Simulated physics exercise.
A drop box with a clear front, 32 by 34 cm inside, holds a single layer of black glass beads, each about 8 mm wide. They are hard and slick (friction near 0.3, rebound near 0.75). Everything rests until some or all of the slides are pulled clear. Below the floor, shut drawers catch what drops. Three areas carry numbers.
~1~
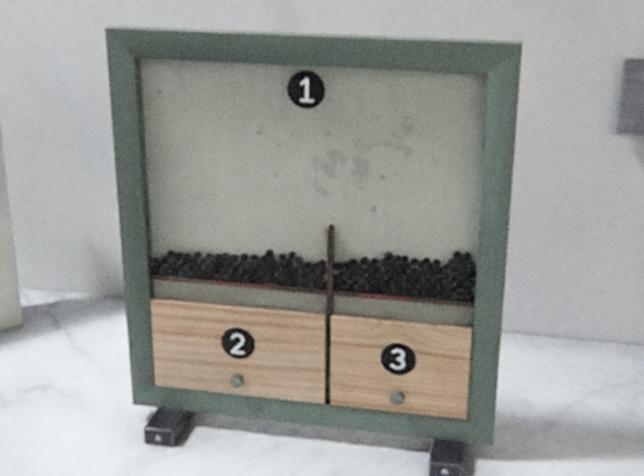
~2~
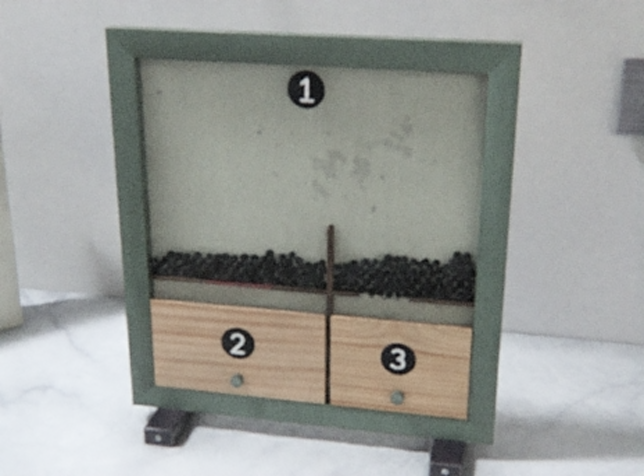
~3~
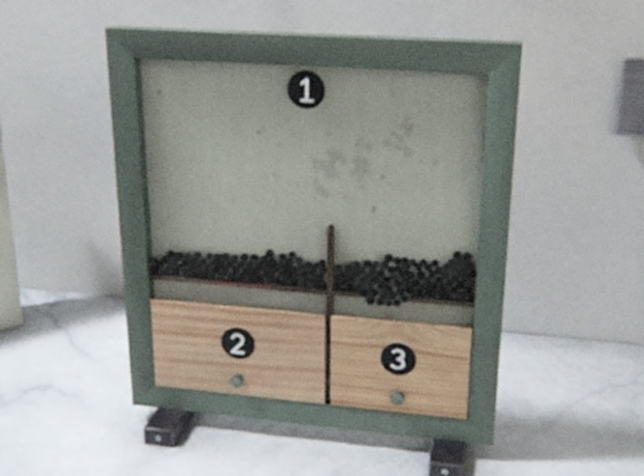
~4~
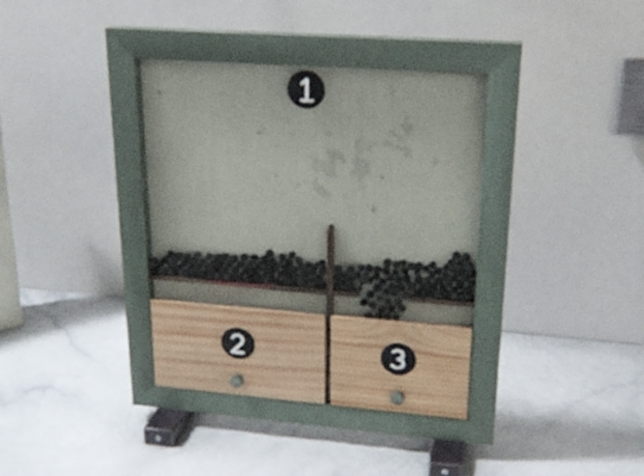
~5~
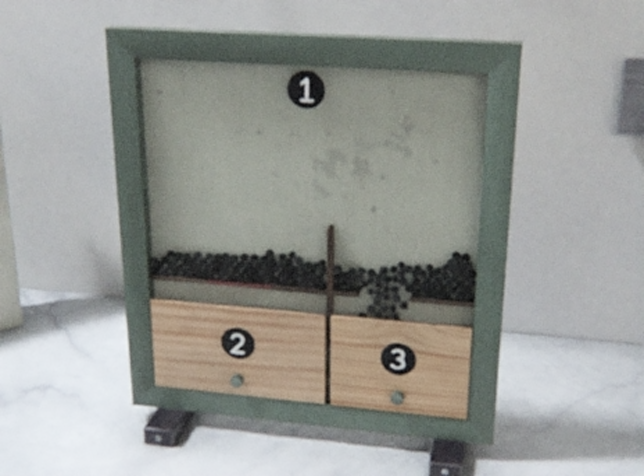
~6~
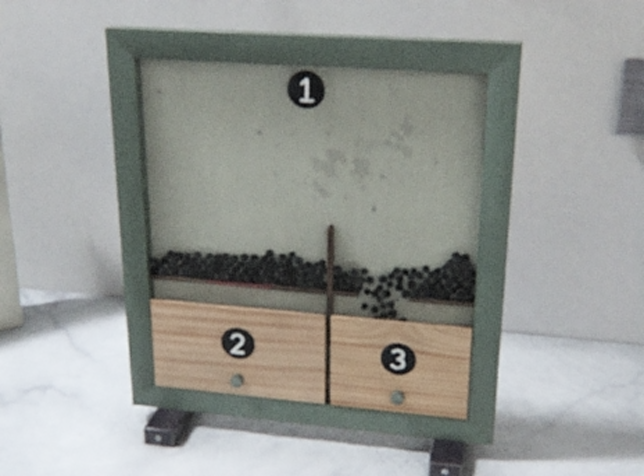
Small black beads rest in a layer on both sides of a short upright divider inside a green-framed, clear-fronted box, then those on the right sag through a gap in the floor. They trickle down behind the right wooden drawer, leaving a widening dip, while the left side stays put.
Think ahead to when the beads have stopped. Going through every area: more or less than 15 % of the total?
Store 1: More, drawer 2: Less, drawer 3: More than 15 %.
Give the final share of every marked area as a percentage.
Store 1: 55; drawer 2: 0; drawer 3: 45.
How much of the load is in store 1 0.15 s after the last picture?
About 70 per cent.
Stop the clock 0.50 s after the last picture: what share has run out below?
Some 40 per cent.
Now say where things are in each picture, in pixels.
The first frame shows about 160 beads; load centre (323, 270); no. 1 (306, 90), no. 2 (238, 343), no. 3 (398, 359); slides (205, 280) to (277, 286), (355, 293) to (415, 298).
In the second frame, 1 of 2 slides gone; load centre (323, 270); 0 out.
The third frame shows load centre (323, 270); 5 out.
The fourth frame shows load centre (323, 270); 12 out.
The fifth frame shows load centre (320, 278); 19 out.
The sixth frame shows load centre (320, 278); 24 out; wall ends (331, 228).
Then, 0.15 s after the last picture, 30 % are out; no. 1, 70 %, no. 3, 25 %.
Then, 0.50 s after the last picture, 40 % are out; no. 1, 60 %, no. 3, 40 %.
Then, 1.20 s after the last picture, 45 % are out; no. 1, 55 %, no. 3, 45 %.
All still 1.6 s after it, 45 % are out; no. 1, 55 %, no. 2, 0 %, no. 3, 45 %.
